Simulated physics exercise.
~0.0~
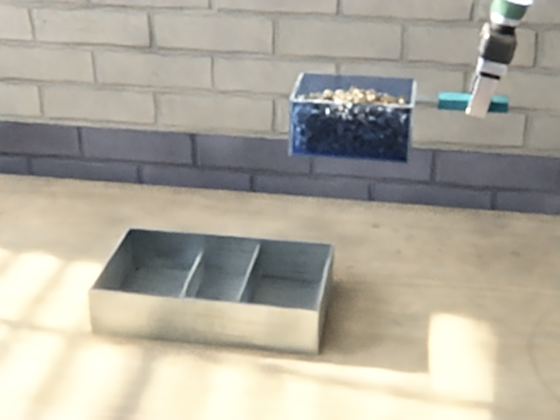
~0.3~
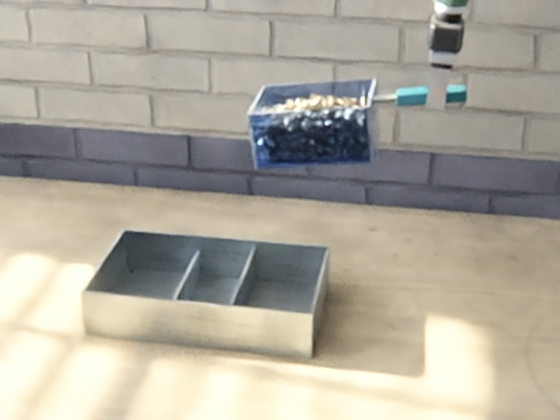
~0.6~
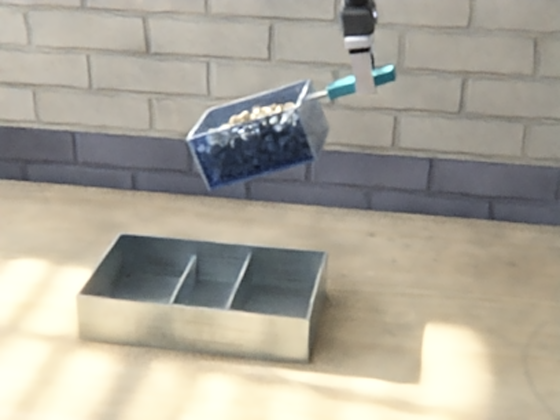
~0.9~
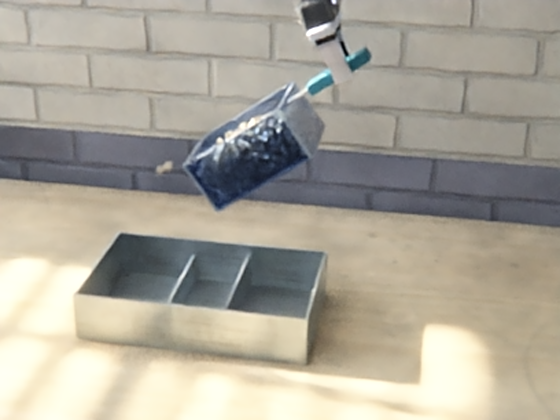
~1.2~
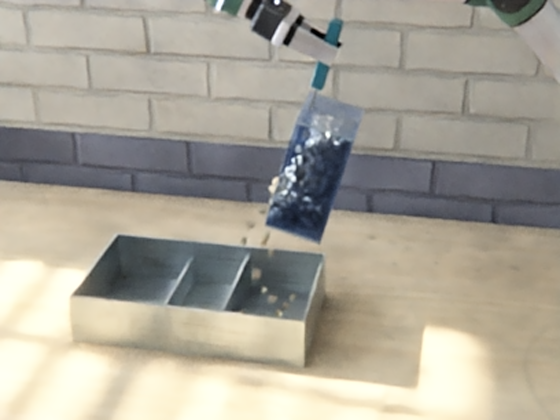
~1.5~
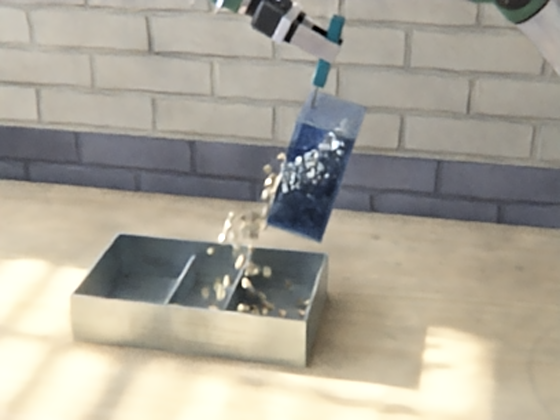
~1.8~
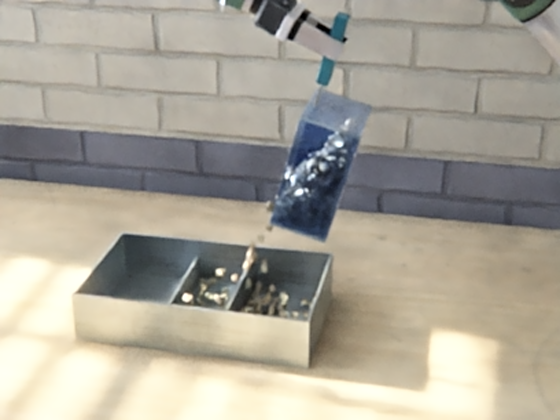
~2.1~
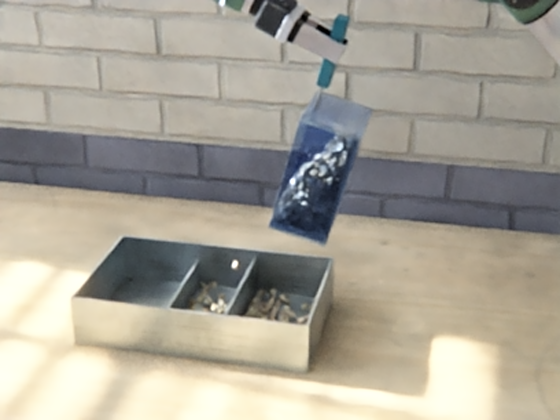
A robot arm carrying a blue box left, tipping it steeply and spilling pebbles into the middle and right parts of a crate.
